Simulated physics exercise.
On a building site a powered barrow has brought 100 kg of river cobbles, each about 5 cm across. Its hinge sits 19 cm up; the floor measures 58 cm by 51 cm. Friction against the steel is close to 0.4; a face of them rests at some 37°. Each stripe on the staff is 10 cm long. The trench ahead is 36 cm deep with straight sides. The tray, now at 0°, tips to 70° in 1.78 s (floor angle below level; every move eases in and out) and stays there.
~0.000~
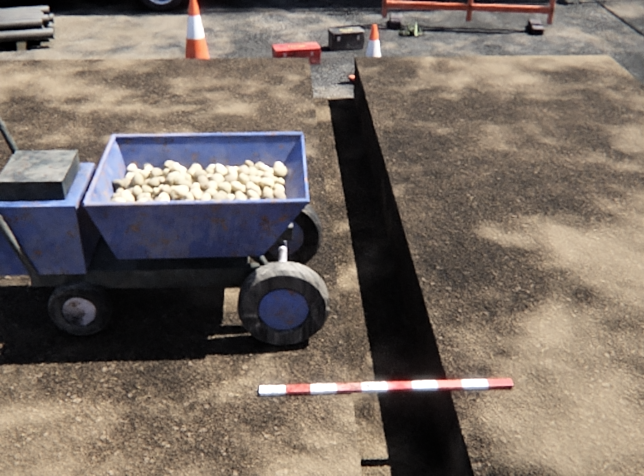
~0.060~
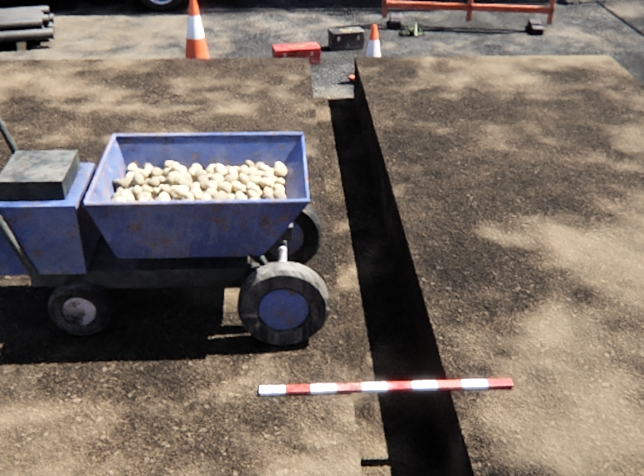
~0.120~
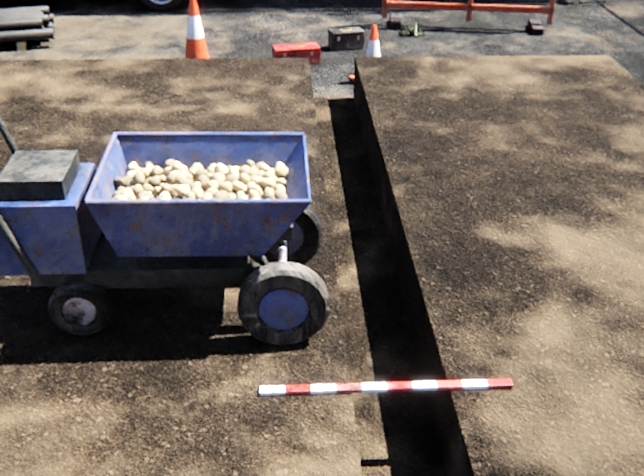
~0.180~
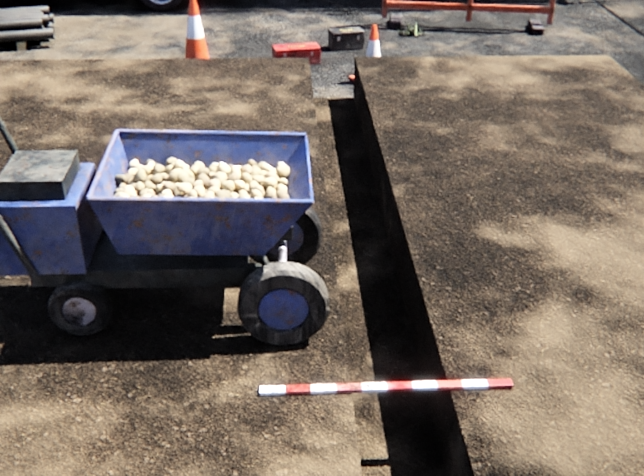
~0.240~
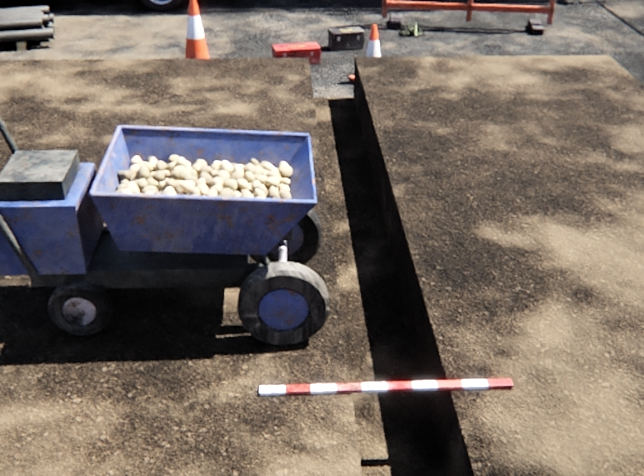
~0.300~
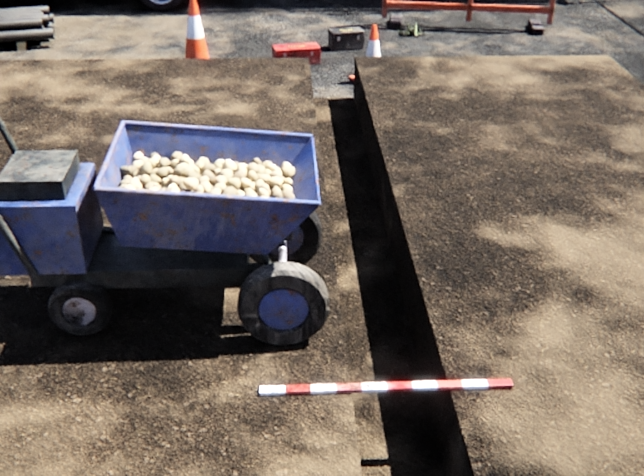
On a sunlit building site, seen from above and to the side, bare brown ground is split by a narrow, dark trench. A blue powered barrow with a tray of pale cobbles stands at left, facing the trench, with a red-and-white staff lying across it and orange cones behind. The tray slowly tilts slightly, its left end rising, while the wheels and the view stay still.
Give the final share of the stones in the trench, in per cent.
About 57 per cent.
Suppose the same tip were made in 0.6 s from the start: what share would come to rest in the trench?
Then about 30 per cent.
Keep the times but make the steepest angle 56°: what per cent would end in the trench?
In that case some 25 per cent.
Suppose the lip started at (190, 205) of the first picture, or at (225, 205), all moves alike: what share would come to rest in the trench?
First some 75, then 100 per cent.
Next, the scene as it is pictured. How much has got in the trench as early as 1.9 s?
About 15 per cent by then.
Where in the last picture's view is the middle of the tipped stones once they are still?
Around (415, 342).
After 1.3 s the floor is at 59°; 100 % in the tray; the foremost stones are at (392, 237).
After 1.9 s the floor is at 70°; 59 % in the tray, 14 % in the trench, 28 % past the trench; the foremost stones are at (503, 307).
After 2.2 s the floor is at 70°; 31 % in the tray, 25 % in the trench, 44 % past the trench; the foremost stones are at (553, 291).
After 4.2 s the floor is at 70°; 0 % in the tray, 57 % in the trench, 43 % past the trench; the foremost stones are at (570, 271).
